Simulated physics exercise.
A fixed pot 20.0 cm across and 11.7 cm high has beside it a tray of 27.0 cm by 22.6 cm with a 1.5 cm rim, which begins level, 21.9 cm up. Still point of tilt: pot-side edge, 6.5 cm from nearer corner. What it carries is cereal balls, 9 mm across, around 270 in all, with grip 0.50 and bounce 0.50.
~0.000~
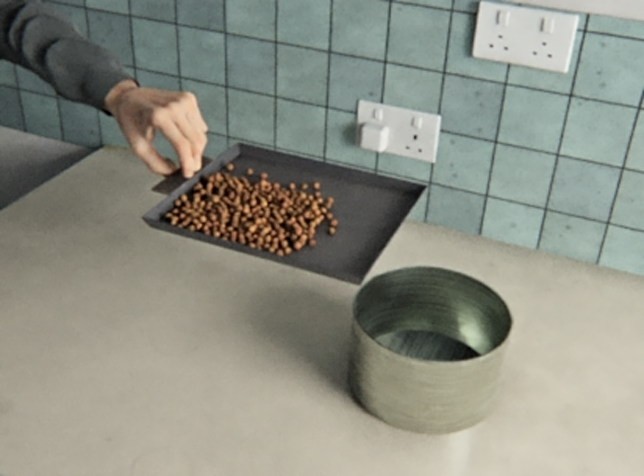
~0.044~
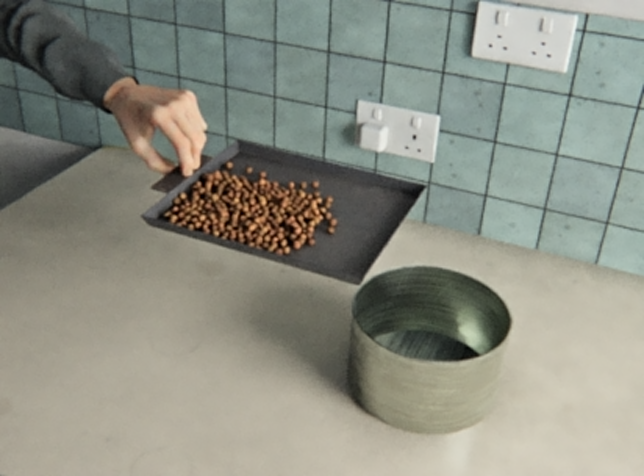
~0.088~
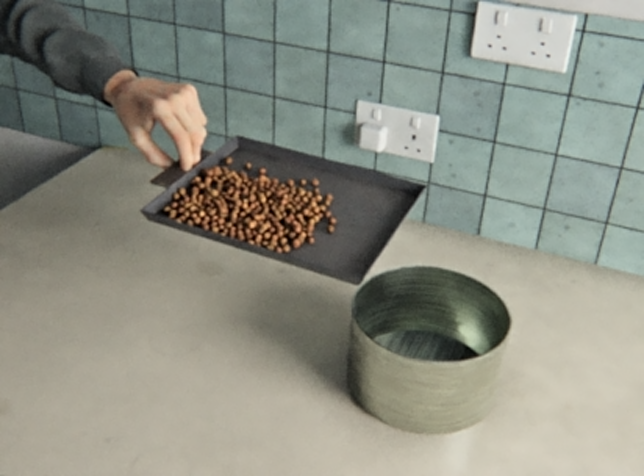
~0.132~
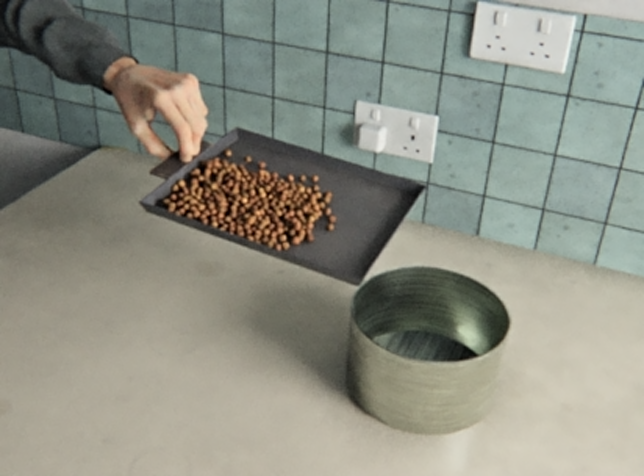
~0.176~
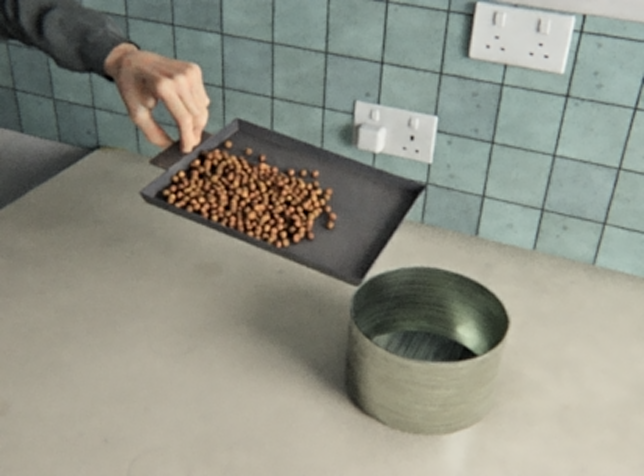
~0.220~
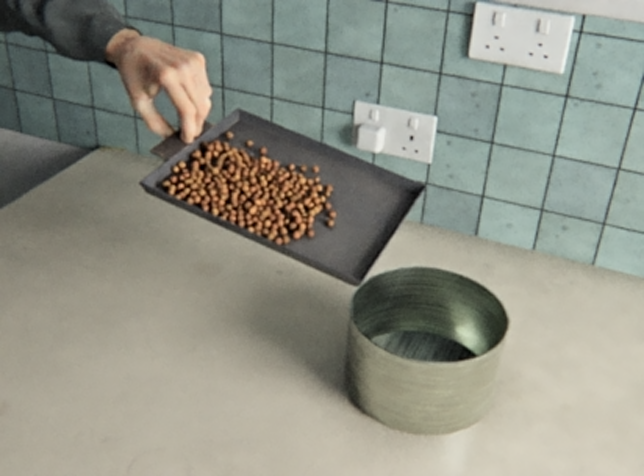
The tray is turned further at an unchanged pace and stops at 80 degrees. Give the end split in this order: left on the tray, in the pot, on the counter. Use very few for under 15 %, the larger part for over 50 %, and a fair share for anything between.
Tray: Very few, pot: The larger part, counter: A fair share.
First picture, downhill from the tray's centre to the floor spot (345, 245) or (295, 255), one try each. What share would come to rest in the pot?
Approximately 25 percent, then 0 percent.
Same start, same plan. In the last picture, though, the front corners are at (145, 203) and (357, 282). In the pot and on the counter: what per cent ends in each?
Pot 0; counter 100.
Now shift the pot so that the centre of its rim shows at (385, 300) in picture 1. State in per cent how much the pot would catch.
Roughly 60 percent would end up there.
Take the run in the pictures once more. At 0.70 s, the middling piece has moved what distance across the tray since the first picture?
Roughly 12 cm.
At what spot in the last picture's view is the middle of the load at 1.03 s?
I reckon close to (388, 255).
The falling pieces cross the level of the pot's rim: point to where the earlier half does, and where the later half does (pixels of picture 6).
Near (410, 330) at first, near (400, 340) afterwards.
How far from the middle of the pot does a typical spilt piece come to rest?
Some 16 cm, give or take.
After 0.70 s, tilt 44 degrees; the tray holds 100 %, the pot 0 %.
Then, at 1.03 s, tilt 66 degrees; the tray holds 55 %, the pot 25 %.
Then, at 1.45 s, tilt 80 degrees; the tray holds 25 %, the pot 40 %.
In the end, at 2.5 s, tray 0 %, pot 70 %, counter 30 %.
